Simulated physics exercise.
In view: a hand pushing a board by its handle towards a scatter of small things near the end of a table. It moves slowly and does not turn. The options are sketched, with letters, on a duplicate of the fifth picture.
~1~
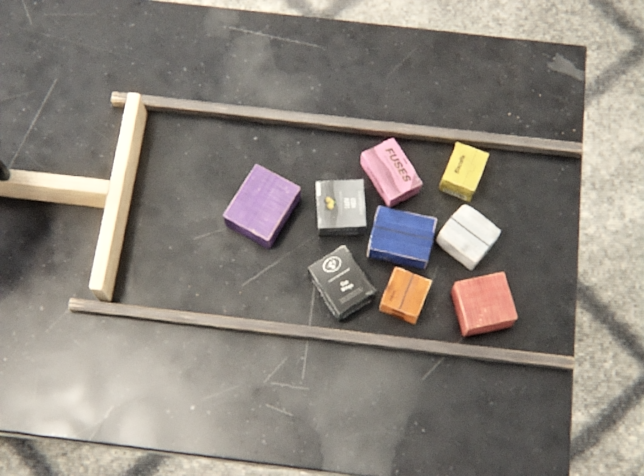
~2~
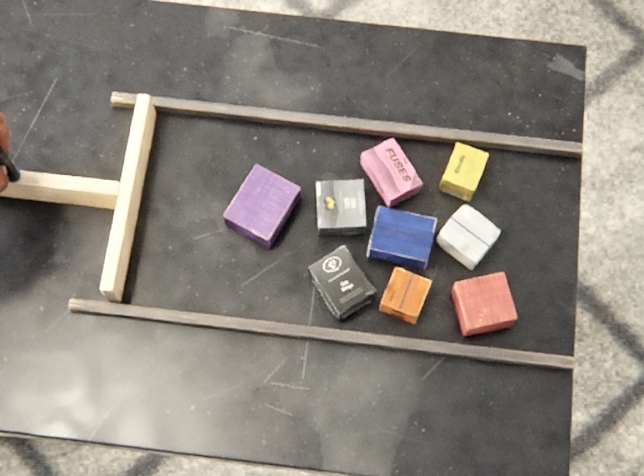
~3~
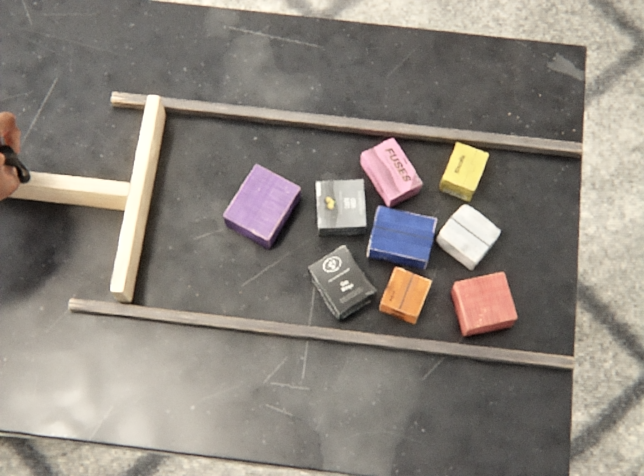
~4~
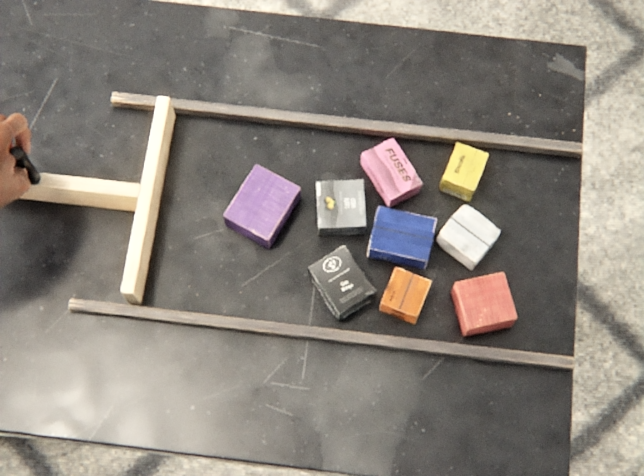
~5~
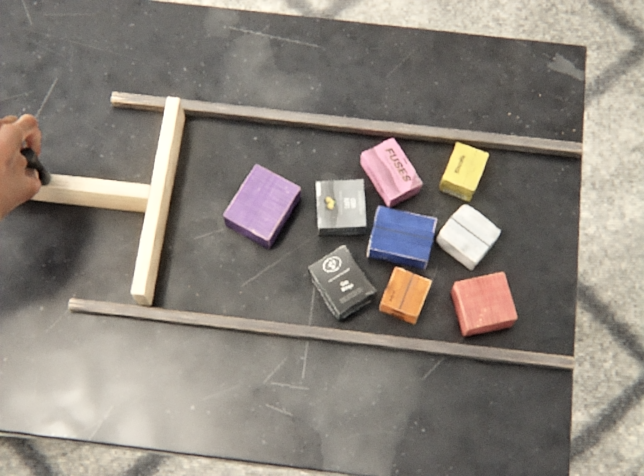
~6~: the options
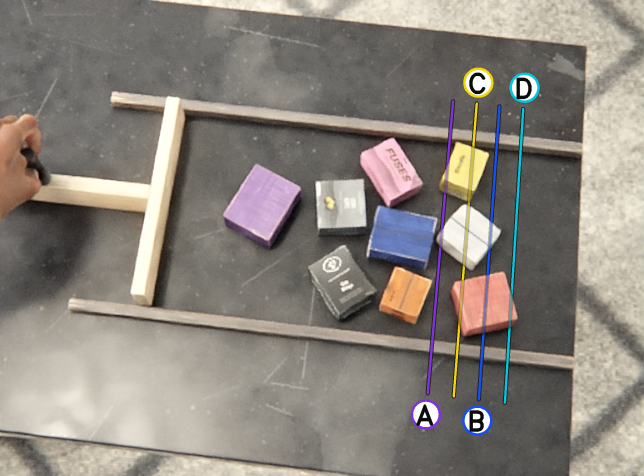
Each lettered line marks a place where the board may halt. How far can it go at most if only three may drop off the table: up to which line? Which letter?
Stop at B.
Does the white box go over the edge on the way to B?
Yes.
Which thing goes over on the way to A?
The white box goes over.
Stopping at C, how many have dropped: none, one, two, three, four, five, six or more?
By then, two.
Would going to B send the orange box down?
No.
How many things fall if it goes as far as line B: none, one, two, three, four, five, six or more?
Three.
On the marked copy, A at (441, 240); B at (490, 246); C at (466, 243); D at (515, 249).
Taking B. A third of the way, board (275, 206); white box (475, 236); blue box (412, 239).
Two thirds of the way, board (397, 220); white box (586, 228); blue box (532, 250).
When it is over, board (491, 230); blue box over the edge; white box over the edge; three fallen.
As for the rest, A is within the limit but short; C is within the limit but short; D drops five.
